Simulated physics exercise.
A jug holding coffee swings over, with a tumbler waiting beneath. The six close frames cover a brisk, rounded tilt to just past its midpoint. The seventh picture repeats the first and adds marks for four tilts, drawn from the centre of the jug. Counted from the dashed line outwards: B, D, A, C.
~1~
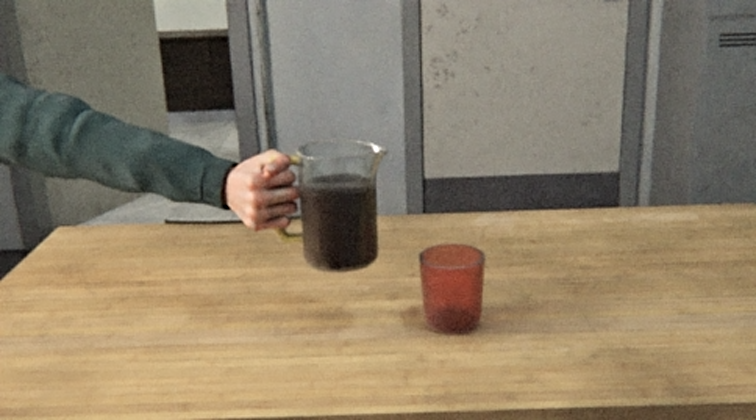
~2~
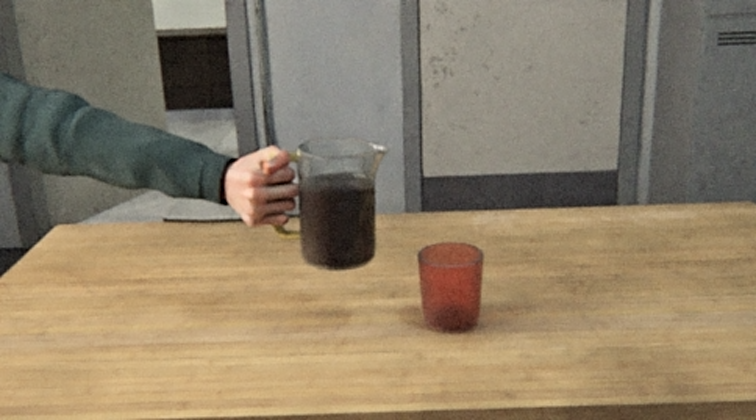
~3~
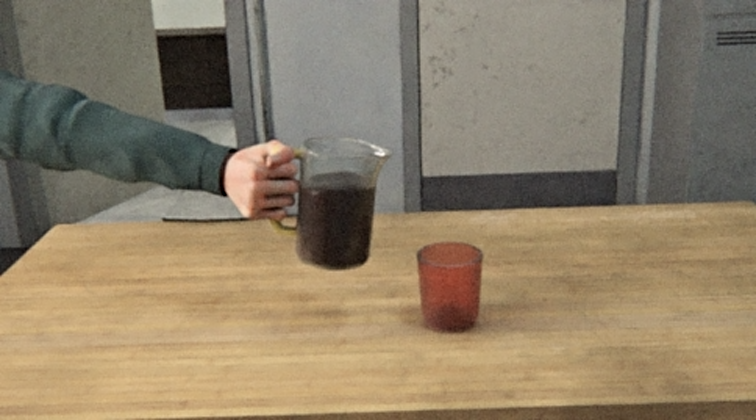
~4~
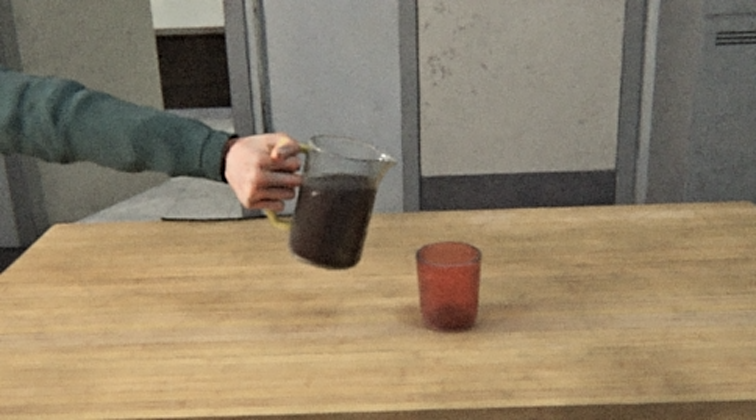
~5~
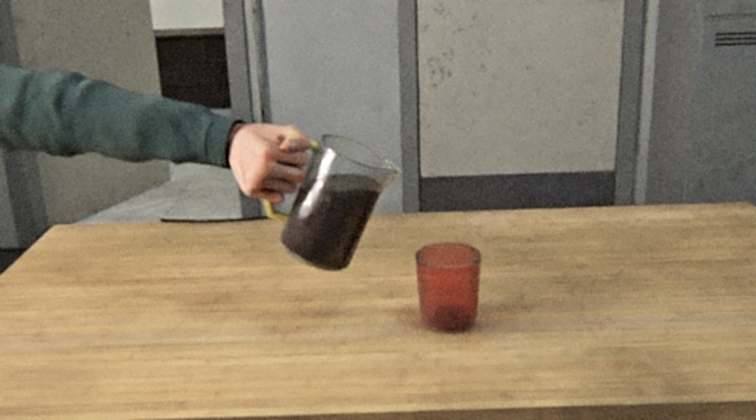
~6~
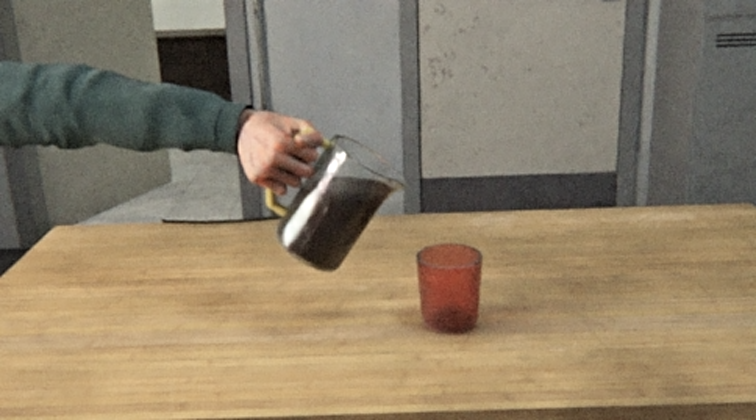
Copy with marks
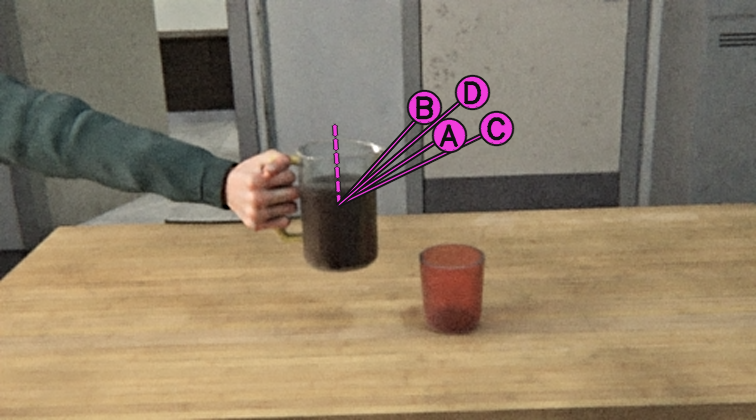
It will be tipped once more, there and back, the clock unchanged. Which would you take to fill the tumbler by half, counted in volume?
The best line is C.
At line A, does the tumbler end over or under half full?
Under half.
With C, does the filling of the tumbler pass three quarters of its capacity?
No, less.
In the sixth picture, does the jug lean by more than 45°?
No.
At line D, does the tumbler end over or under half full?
Under.
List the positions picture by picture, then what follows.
Upright, lip at (386, 150); rim of the tumbler round (452, 255); nothing has left yet.
Upright, lip at (387, 150); nothing has left yet.
Tipped about 7°, lip at (390, 154); nothing has left yet.
Tipped about 15°, lip at (396, 161); nothing has left yet.
Tipped about 24°, lip at (402, 172); nothing has left yet.
Tipped about 34°, lip at (407, 185); nothing has left yet.
On the marked copy, A at (433, 143); B at (414, 121); C at (480, 136); D at (458, 102).
If A is chosen, the tumbler ends with about 29 % of what it can hold.
If B is chosen, the tumbler ends with about 5 % of what it can hold.
If C is chosen, the tumbler ends with about 49 % of what it can hold.
If D is chosen, the tumbler ends with about 15 % of what it can hold.
